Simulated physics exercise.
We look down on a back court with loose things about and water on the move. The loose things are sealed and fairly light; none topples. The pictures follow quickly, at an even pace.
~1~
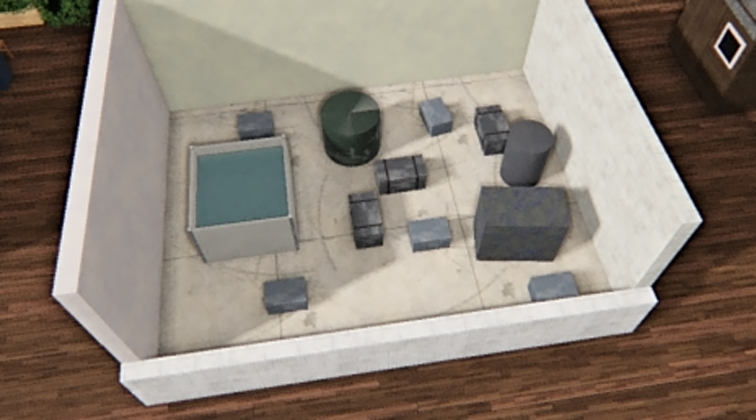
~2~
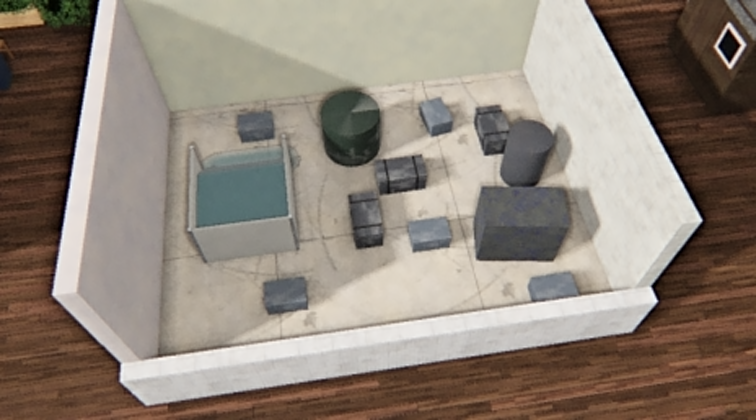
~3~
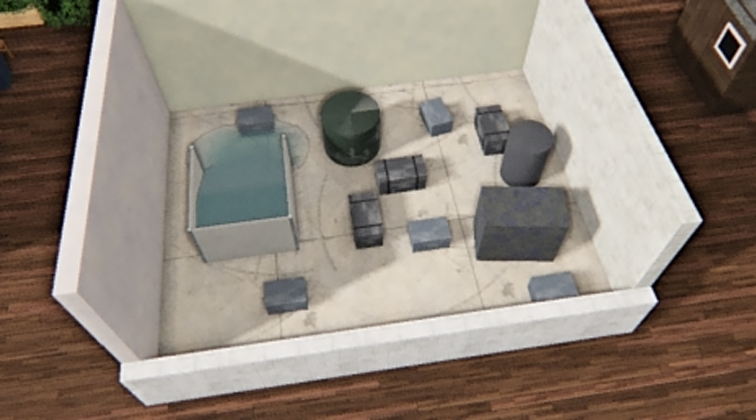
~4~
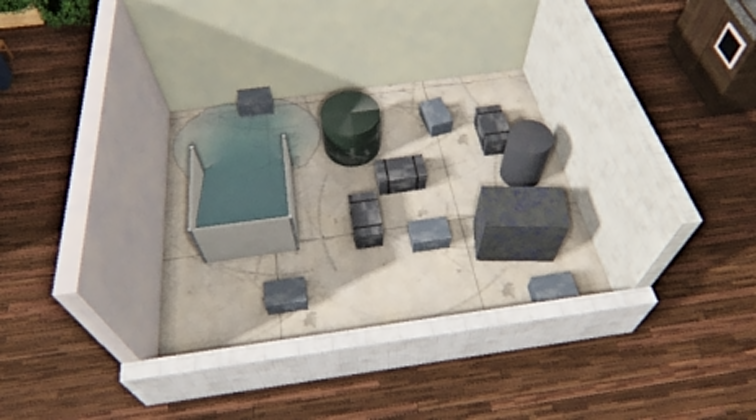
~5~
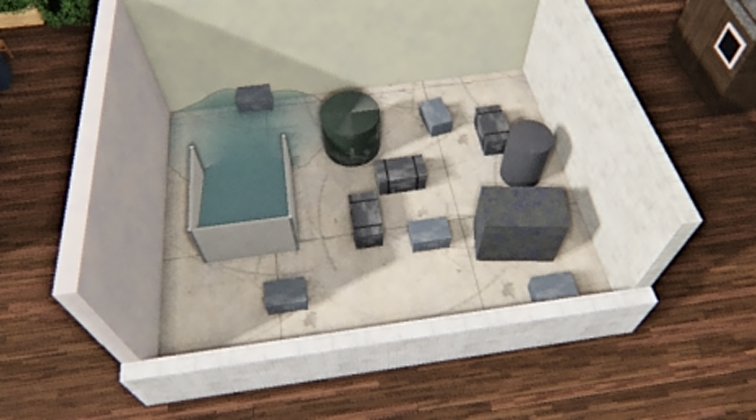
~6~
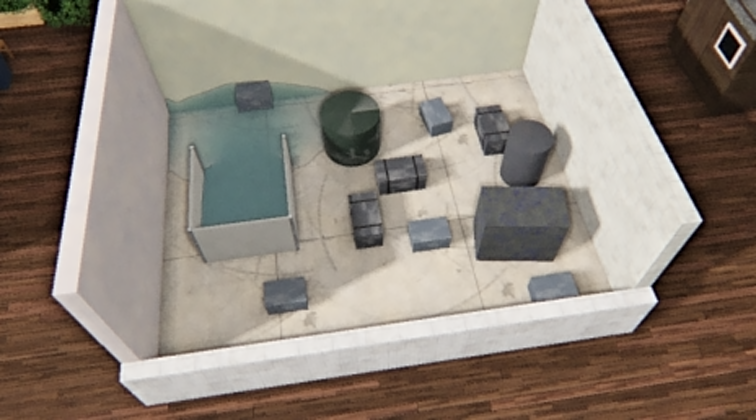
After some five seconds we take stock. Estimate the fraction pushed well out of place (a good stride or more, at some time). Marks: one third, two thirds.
That comes to one to two thirds.
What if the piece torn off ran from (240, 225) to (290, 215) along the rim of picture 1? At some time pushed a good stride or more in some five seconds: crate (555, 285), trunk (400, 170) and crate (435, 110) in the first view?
As listed: Shifted that much, no, less than that.
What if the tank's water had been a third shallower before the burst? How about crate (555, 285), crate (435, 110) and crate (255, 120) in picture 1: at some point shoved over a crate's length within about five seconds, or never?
In turn: Short of that, yes, moved that far.
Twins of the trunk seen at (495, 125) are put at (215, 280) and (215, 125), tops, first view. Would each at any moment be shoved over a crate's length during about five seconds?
One after the other: Never so far, swept aside.
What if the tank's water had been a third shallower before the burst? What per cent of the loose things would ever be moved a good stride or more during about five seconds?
Near 20 in a hundred.
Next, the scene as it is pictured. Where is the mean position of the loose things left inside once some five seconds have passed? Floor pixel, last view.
Roughly at (440, 204).
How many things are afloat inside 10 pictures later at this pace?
That makes 1.
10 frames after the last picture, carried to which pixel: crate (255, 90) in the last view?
Roughly at (280, 87).
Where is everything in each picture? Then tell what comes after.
The first picture shows a crate at (255, 121) rests on the ground; a trunk at (401, 168), on the bottom; 0 of 8 have shifted.
The second picture shows a crate at (255, 121), on the bottom; a trunk at (401, 168), on the bottom; 0 of 8 have shifted.
The third picture shows a crate at (255, 115) rests on the ground, close to its start; a trunk at (401, 168) rests on the ground; 1 of 8 have shifted.
The fourth picture shows a crate at (254, 96) rests on the ground, a stride from its start; a trunk at (401, 168), on the bottom; 1 of 8 have shifted.
The fifth picture shows a crate at (253, 93), afloat, a stride from its start; a trunk at (401, 168) rests on the ground; 1 of 8 have shifted.
The sixth picture shows a crate at (253, 90), afloat, a stride from its start; a trunk at (401, 168), on the bottom; 1 of 8 have shifted.
A moment on, 1 of 8 are well off their spots; 1 afloat.
Next, 1 of 8 are well off their spots; 1 afloat.
Later, 3 of 8 are well off their spots; 3 afloat.
In the end, 3 of 8 are well off their spots, and 3 have been at some point; 2 afloat.
